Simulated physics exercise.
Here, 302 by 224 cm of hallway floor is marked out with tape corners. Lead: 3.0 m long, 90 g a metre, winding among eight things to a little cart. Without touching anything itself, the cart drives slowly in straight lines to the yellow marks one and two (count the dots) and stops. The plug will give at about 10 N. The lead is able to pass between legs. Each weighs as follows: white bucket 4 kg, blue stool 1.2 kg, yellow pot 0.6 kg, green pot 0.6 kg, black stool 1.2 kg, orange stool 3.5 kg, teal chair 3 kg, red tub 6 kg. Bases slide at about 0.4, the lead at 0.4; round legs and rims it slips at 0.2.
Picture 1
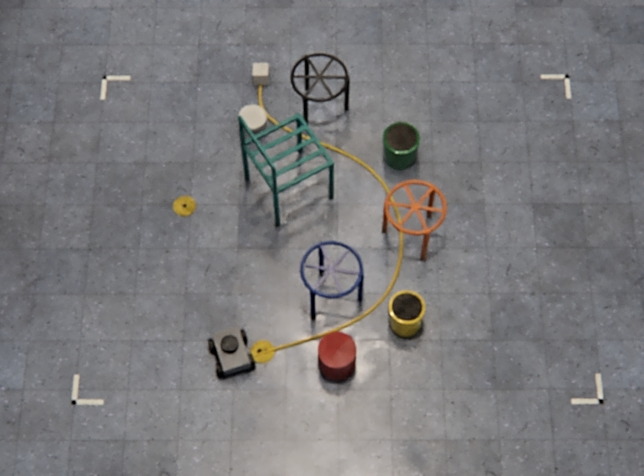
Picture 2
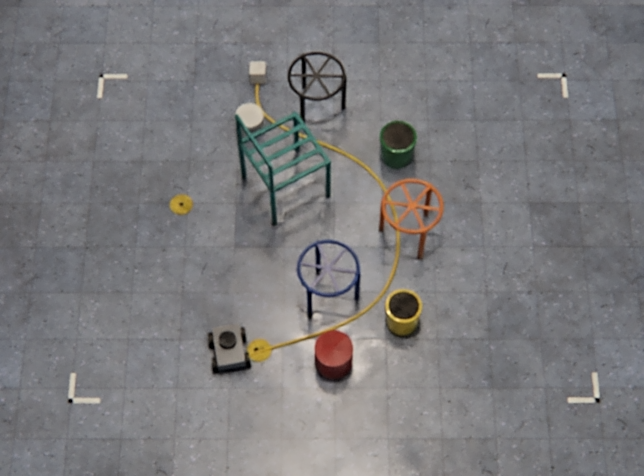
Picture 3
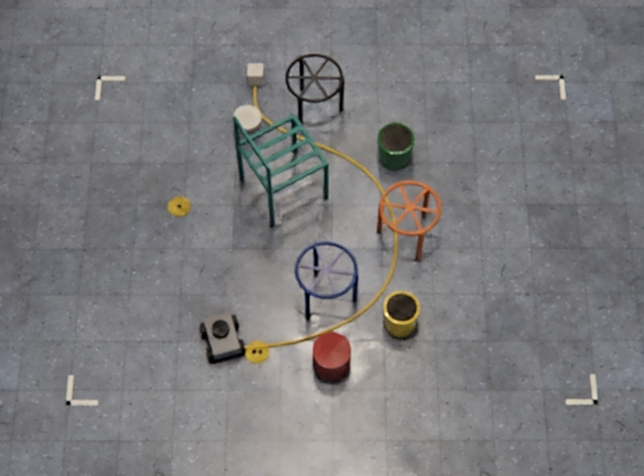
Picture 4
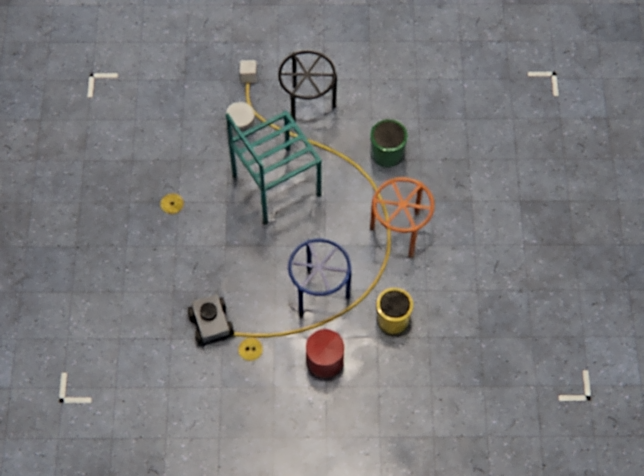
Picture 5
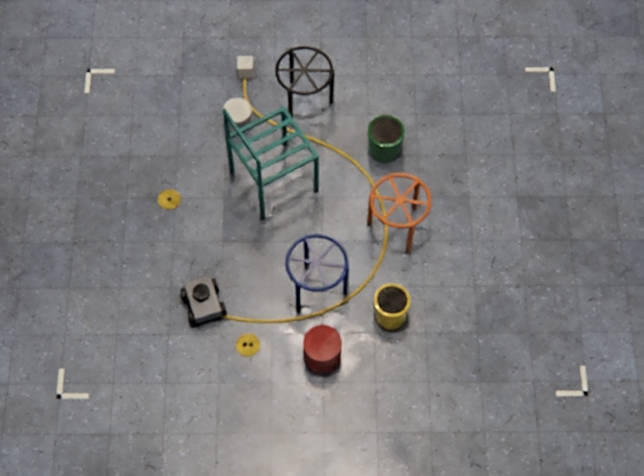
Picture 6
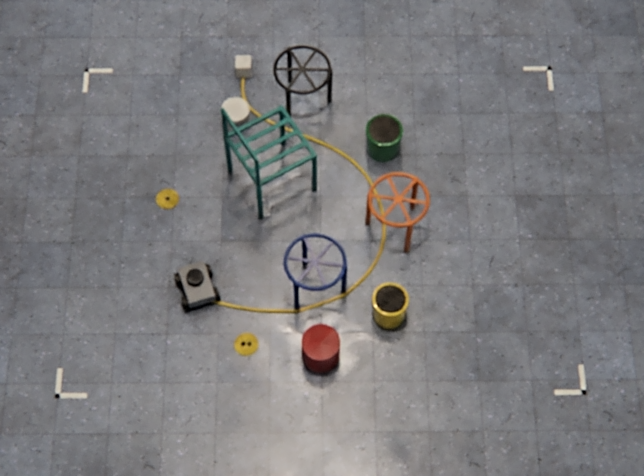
A small cart with a yellow lead attached rolls a short way up and to the left, away from a yellow floor marker, drawing the lead's lower end along past the still stools, pots, tub and teal chair.
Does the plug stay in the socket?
The plug withstands the pull.
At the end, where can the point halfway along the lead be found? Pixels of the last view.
I'd point to close to (361, 240) in the last picture.
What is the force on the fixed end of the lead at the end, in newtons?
About 0 N.
Next, cart at (179, 230), lead slack at the fixed end; blue stool 6 cm off its start.
Then, cart at (184, 228), lead slack at the fixed end; blue stool 20 cm off its start.
After that, cart at (218, 291), lead slack at the fixed end; blue stool 20 cm off its start at (303, 232).
Later, cart at (246, 343), lead slack at the fixed end; blue stool 20 cm off its start.
At the end, cart at (246, 343), lead slack at the fixed end; blue stool 20 cm off its start at (303, 232).
